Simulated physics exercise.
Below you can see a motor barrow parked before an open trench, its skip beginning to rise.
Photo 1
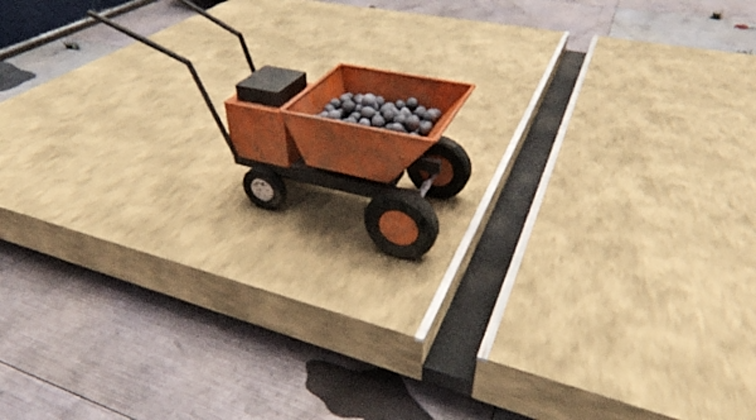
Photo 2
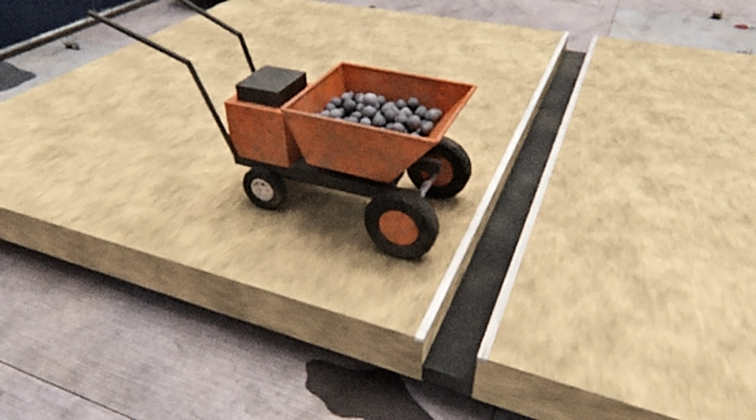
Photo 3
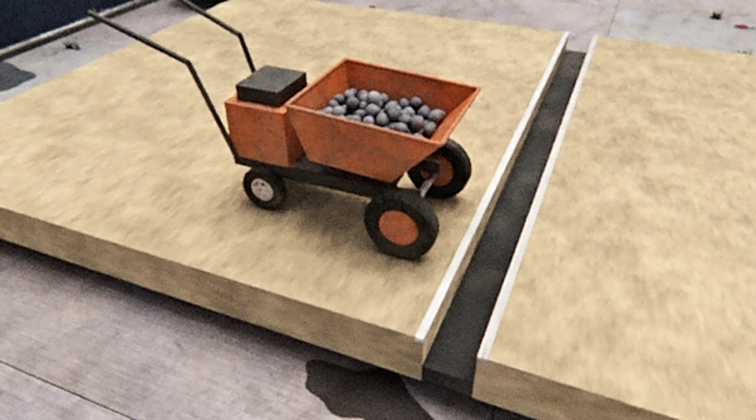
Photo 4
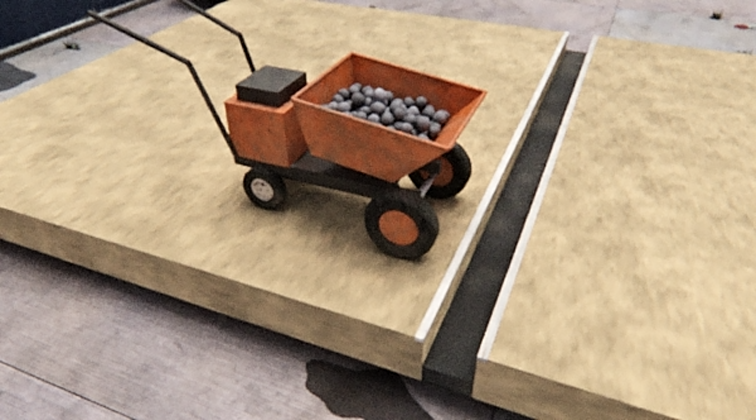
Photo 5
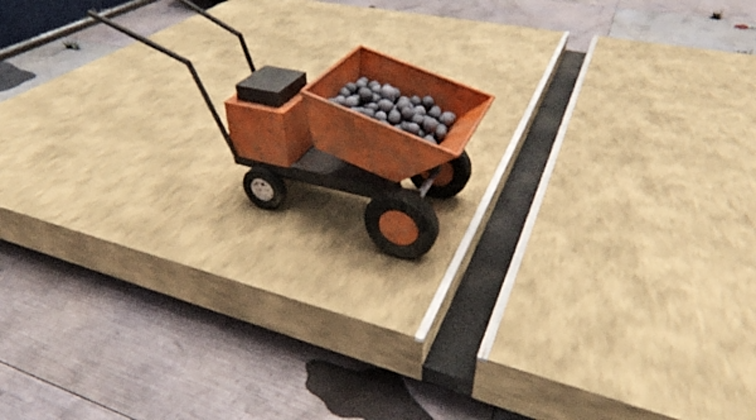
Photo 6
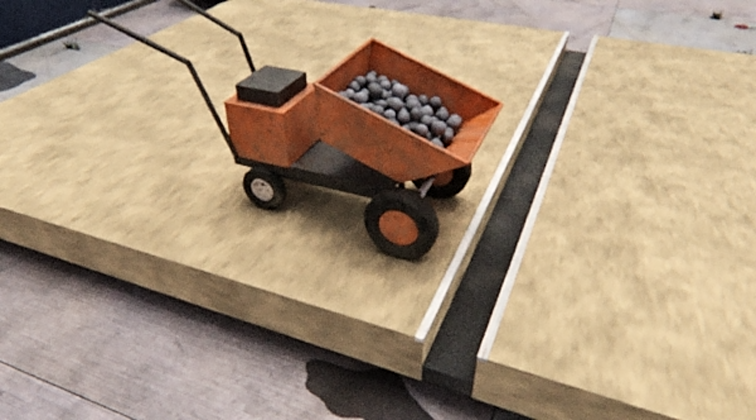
On a paved floor, two thick tan slabs lie side by side with a dark, narrow trench between their pale edges, seen from above at an angle by a still camera. An orange motor barrow with black handles and four wheels stands on the left slab, its skip holding grey cobbles. The skip gradually tilts toward the trench, its rear rising, while the wheels stay put.
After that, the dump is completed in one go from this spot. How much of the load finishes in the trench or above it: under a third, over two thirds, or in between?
Under a third.
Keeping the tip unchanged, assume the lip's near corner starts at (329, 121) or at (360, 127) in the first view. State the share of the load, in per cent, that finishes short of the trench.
In order, 40 % followed by 20 %.
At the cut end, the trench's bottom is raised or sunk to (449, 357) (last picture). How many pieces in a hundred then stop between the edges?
0 per cent, roughly.
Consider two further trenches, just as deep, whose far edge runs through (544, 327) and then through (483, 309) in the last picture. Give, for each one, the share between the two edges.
Around 80 percent first, around 0 percent second.
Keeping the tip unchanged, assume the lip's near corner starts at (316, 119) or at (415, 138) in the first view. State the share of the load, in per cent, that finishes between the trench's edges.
First try: 30 per cent; second try: 40 per cent.
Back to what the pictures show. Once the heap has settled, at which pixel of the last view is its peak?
About (551, 229).
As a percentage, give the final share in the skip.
My estimate is about 15 per cent.
Shortly afterwards, skip tipped steeply; the whole lot in the skip.
Next, skip tipped right over; the bulk in the skip; a little beyond it.
Some moments later, skip tipped right over; near a quarter in the skip; only a few in or heaped over the trench; the bulk beyond it.
In the end, skip tipped right over; a little in the skip; only a few in or heaped over the trench; the bulk beyond it.
